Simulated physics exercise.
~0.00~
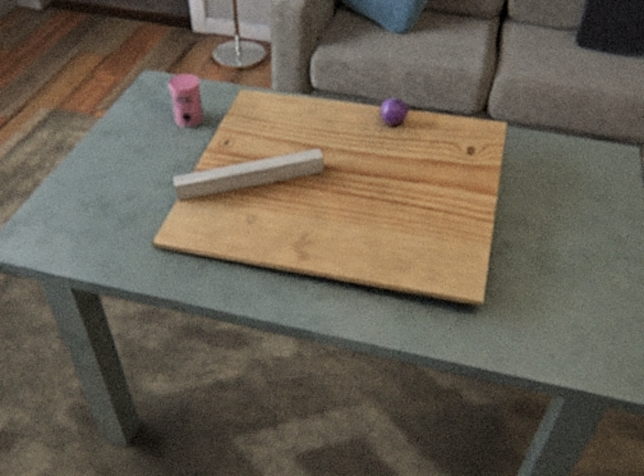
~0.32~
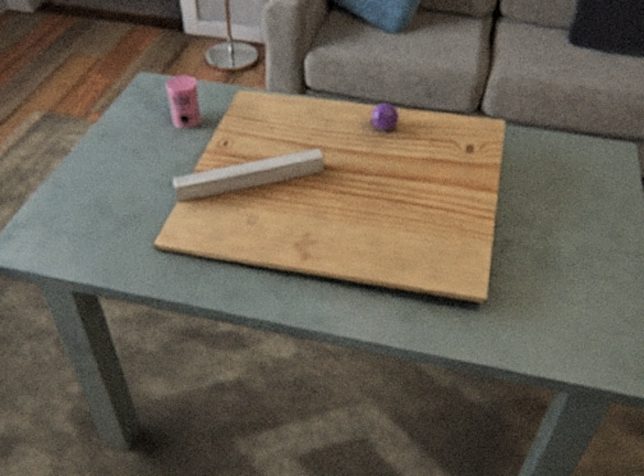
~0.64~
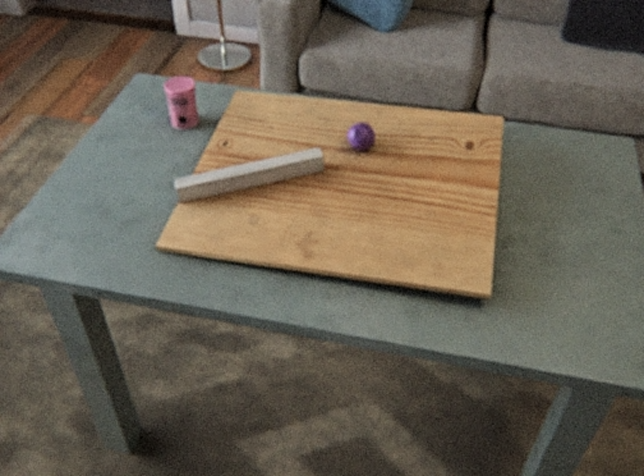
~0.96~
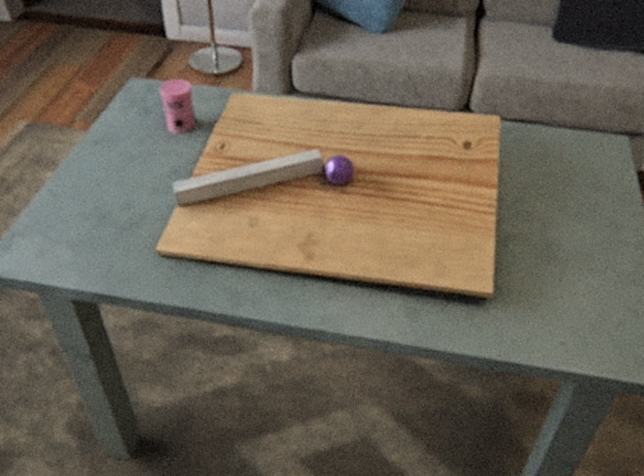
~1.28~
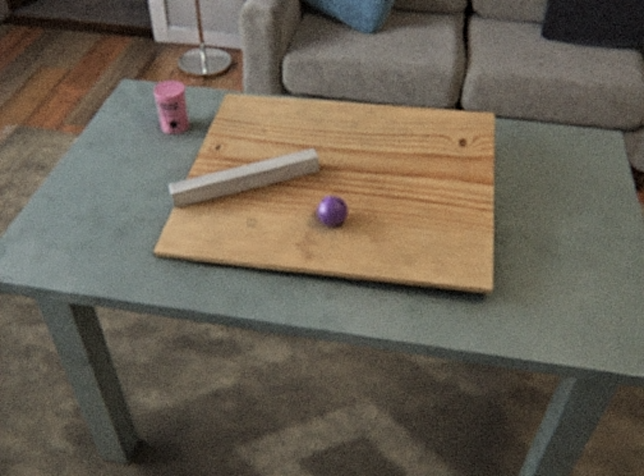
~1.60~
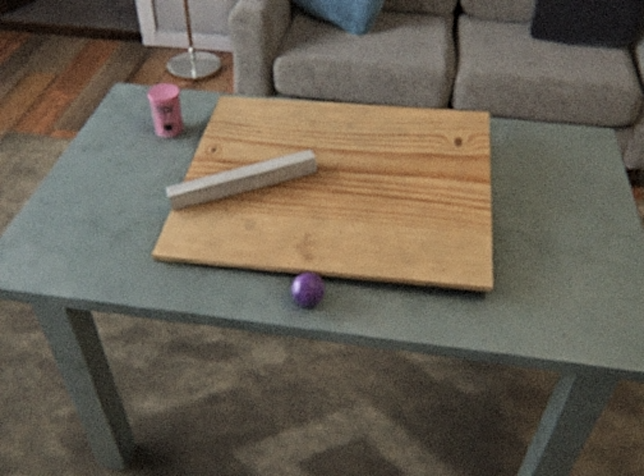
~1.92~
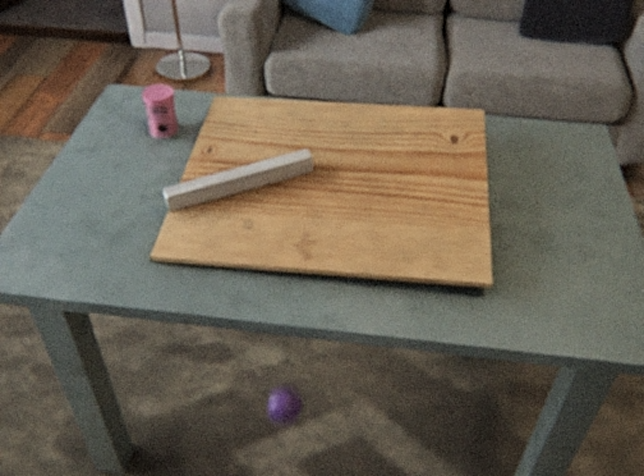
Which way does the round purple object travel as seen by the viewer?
It moves down the view, coming toward the viewer and drifting somewhat left, until it goes over the near edge and drops below the tabletop.
